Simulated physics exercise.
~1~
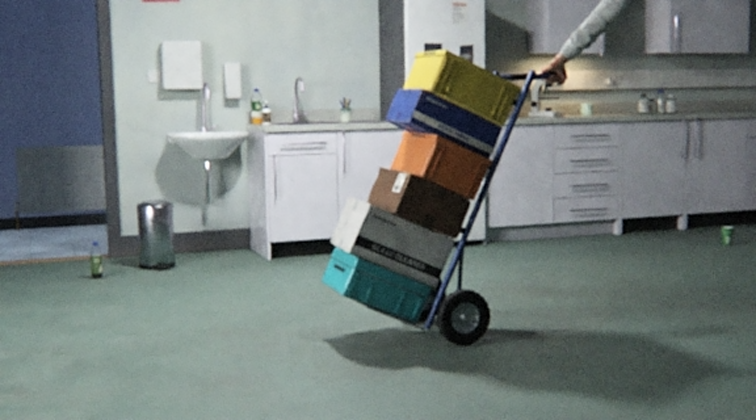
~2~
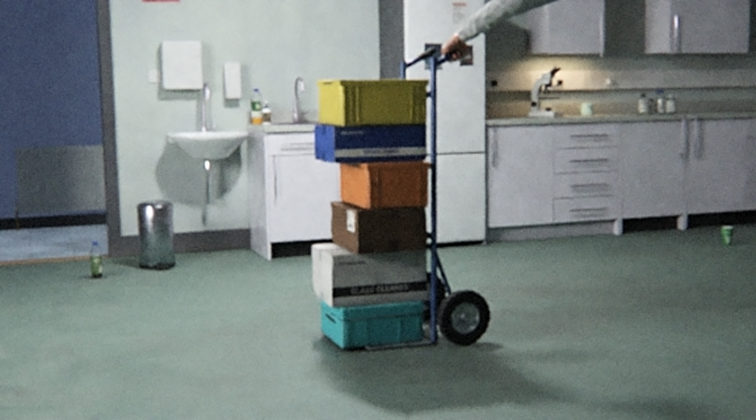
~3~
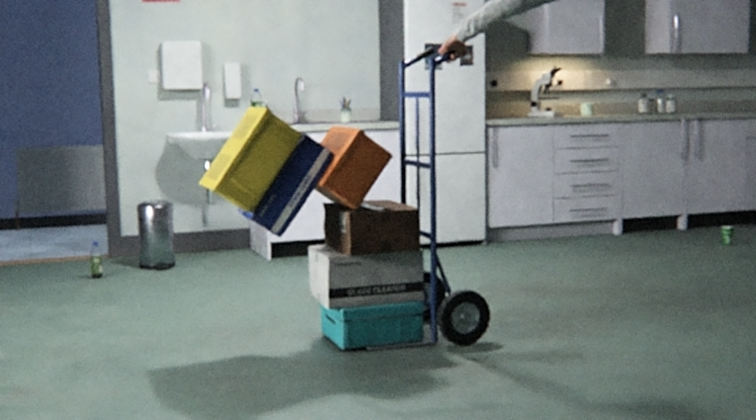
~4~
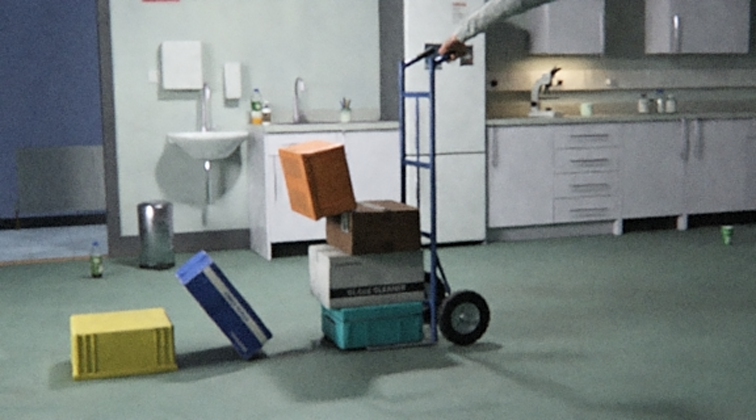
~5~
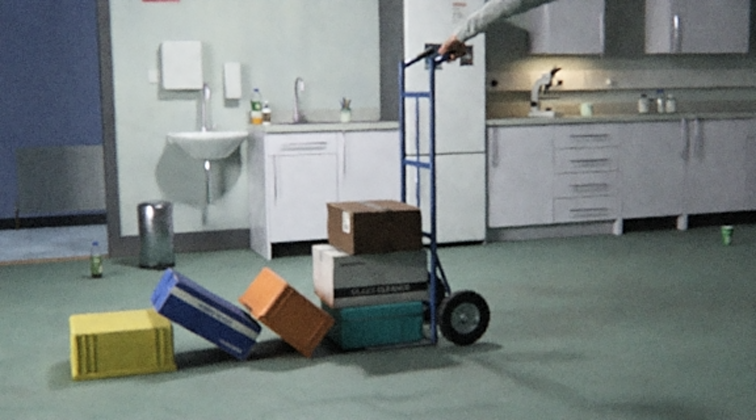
A loaded hand truck is tipped upright, and its top three boxes tumble left onto the floor.
